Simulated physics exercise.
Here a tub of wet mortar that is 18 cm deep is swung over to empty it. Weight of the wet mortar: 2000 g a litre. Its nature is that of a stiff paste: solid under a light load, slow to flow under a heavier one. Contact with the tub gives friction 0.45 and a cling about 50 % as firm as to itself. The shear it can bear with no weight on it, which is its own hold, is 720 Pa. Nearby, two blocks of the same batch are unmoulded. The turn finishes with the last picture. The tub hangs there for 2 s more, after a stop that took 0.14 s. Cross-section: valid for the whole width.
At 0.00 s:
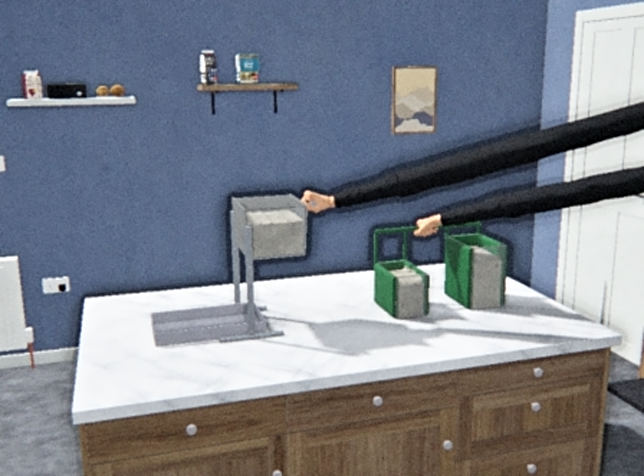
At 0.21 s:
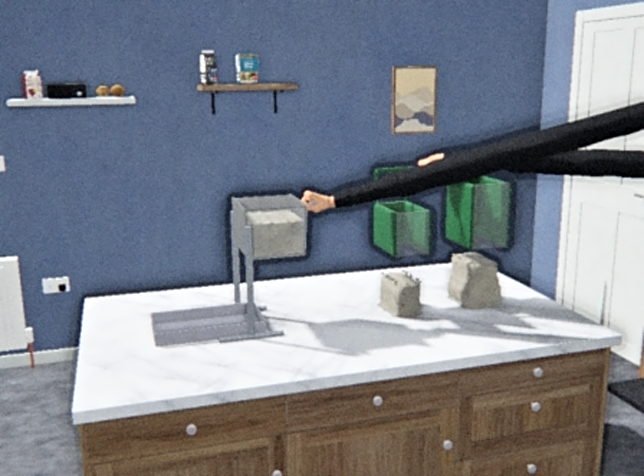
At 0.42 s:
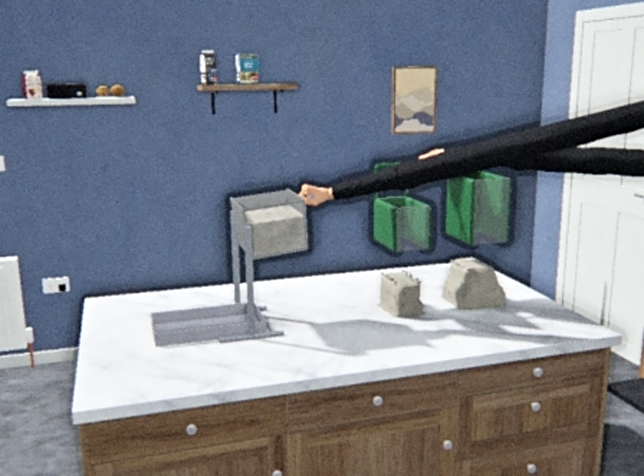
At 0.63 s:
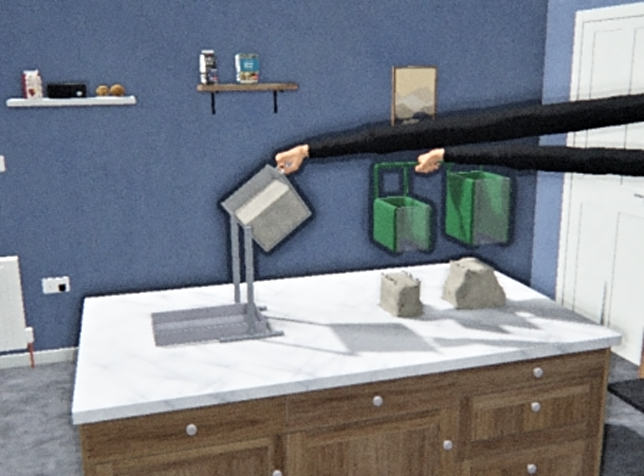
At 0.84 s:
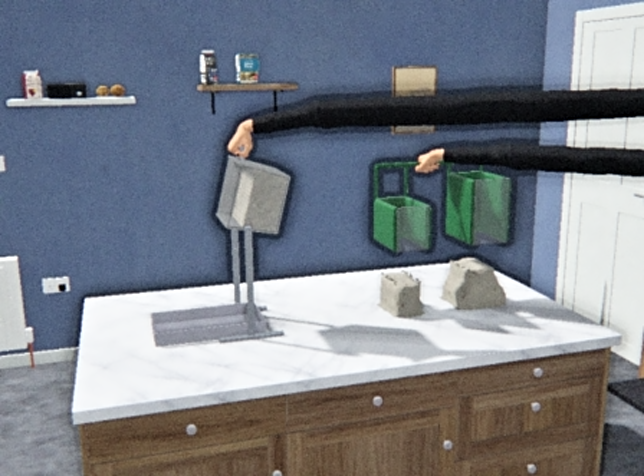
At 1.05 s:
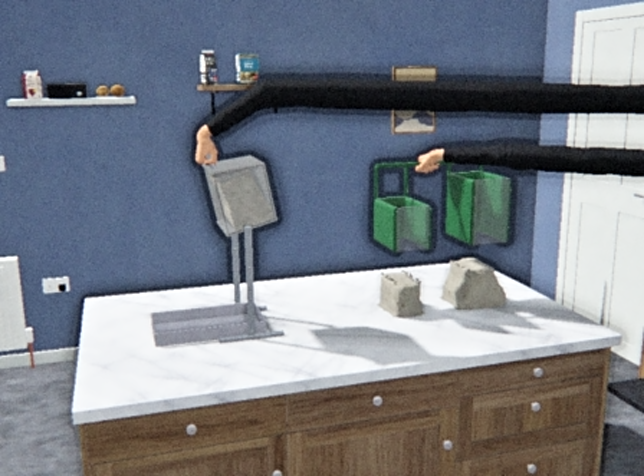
On a kitchen counter, two green moulds were lifted off two grey blocks and the right one slumped lower, then a hand swung the grey tub of mortar on its stand over to the left.
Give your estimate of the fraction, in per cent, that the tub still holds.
The tub still holds about 38 per cent.
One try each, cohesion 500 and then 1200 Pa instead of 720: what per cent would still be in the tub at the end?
35 %, then 16 %.
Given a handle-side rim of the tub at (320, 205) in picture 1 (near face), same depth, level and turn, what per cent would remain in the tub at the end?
About 35 % stays in the tub.
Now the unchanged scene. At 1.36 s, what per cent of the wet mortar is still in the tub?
It's something like 40 % of the original load.
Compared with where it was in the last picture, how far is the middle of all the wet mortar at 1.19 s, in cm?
It has moved around 7 centimetres.
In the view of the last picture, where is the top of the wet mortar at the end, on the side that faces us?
I'd say it peaks at roughly (249, 206) in the last picture.
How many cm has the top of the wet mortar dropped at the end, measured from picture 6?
Roughly 12 cm.
By 1.19 s, the tub is at 101 degrees and holds 74 %.
By 1.36 s, the tub is at 101 degrees and holds 38 %.
By 1.53 s, the tub is at 101 degrees and holds 38 %.
By 1.70 s, the tub is at 101 degrees and holds 38 %.
By 3.05 s, at the end, the tub is at 101 degrees and holds 38 %.
